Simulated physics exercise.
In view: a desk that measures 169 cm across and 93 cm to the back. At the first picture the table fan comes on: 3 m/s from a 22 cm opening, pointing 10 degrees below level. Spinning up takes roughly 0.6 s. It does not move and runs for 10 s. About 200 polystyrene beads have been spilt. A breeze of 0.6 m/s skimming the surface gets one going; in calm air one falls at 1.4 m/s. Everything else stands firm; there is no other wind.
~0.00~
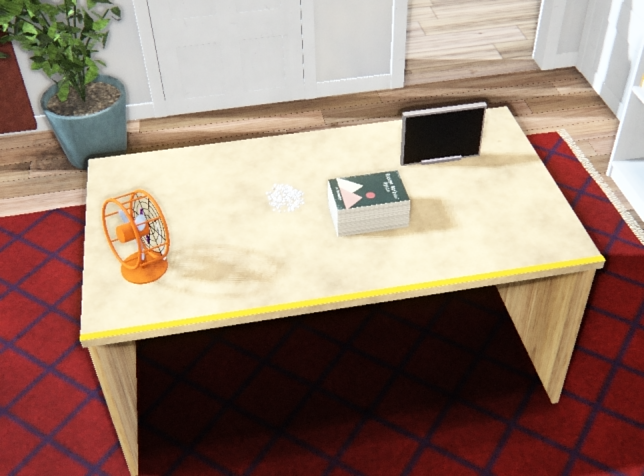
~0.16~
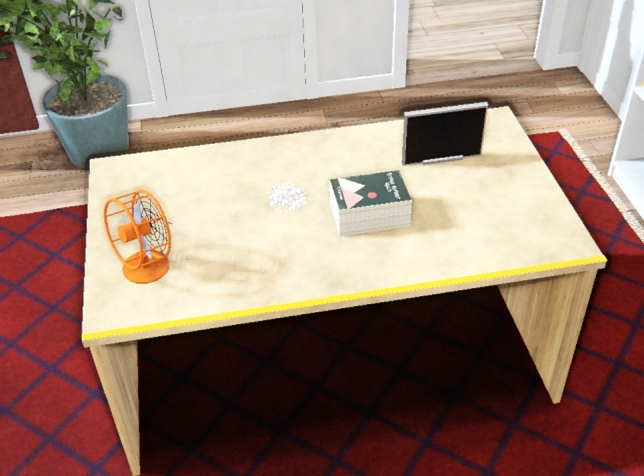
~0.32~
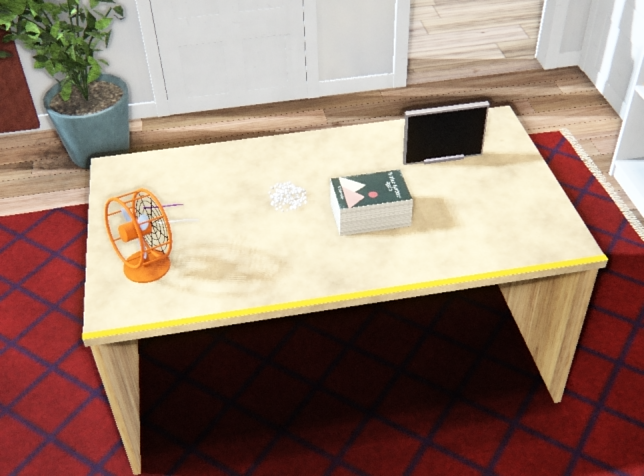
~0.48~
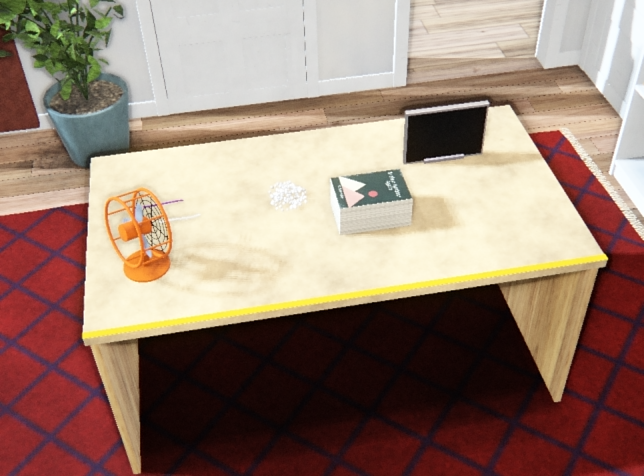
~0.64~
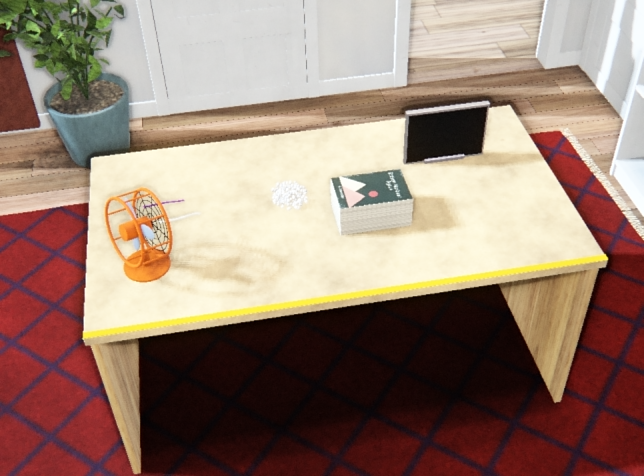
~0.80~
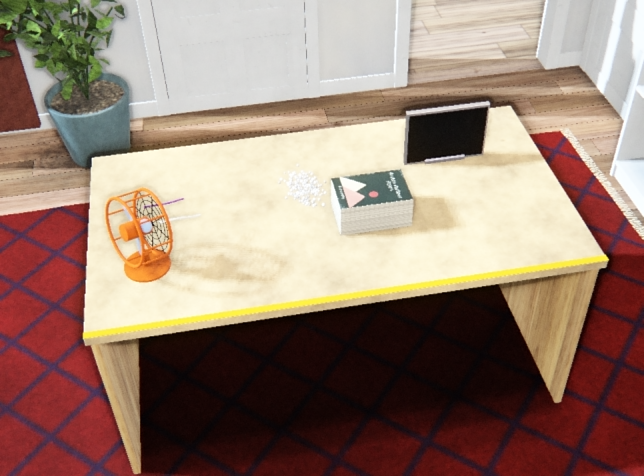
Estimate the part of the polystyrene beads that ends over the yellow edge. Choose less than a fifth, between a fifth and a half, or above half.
Of the polystyrene beads, not even a fifth end over the yellow edge.
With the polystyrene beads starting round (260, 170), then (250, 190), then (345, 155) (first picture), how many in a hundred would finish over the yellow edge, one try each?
In that order: 0 %, 0 %, 0 %.
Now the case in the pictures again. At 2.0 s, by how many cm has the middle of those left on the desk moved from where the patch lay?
About 75 cm.
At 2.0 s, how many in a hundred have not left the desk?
About 30 %.
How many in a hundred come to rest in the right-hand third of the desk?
Some 15 per cent.
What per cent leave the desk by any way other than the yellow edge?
Some 90 per cent.
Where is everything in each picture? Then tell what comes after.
In the first frame, the middle of the polystyrene beads is near (287, 198), none has stirred yet and the mouth of the table fan is at (135, 230).
In the second frame, the middle of the polystyrene beads is near (289, 197), none has stirred yet and the yellow edge is centred on (354, 299).
In the third frame, the middle of the polystyrene beads is near (290, 196), none has stirred yet, the top of a book is at (371, 189) and the top of a laptop is at (447, 108).
In the fourth frame, the middle of the polystyrene beads is near (290, 196) and none has stirred yet.
In the fifth frame, the middle of the polystyrene beads is near (290, 196), the farthest in sight from the table fan is at (304, 188) and about 10 % have left their places.
In the sixth frame, the middle of the polystyrene beads is near (305, 187), the farthest in sight from the table fan is at (325, 182) and about 95 % have left their places.
After 2.0 s the count stands so, 0 % are over the yellow edge; the middle of those still in play is near (491, 181).
After 3.2 s the count stands so, 0 % are over the yellow edge; the middle of those still in play is near (477, 192).
After 5.5 s the count stands so, 0 % are over the yellow edge.
After 10.0 s, at the end, 0 % are over the yellow edge.
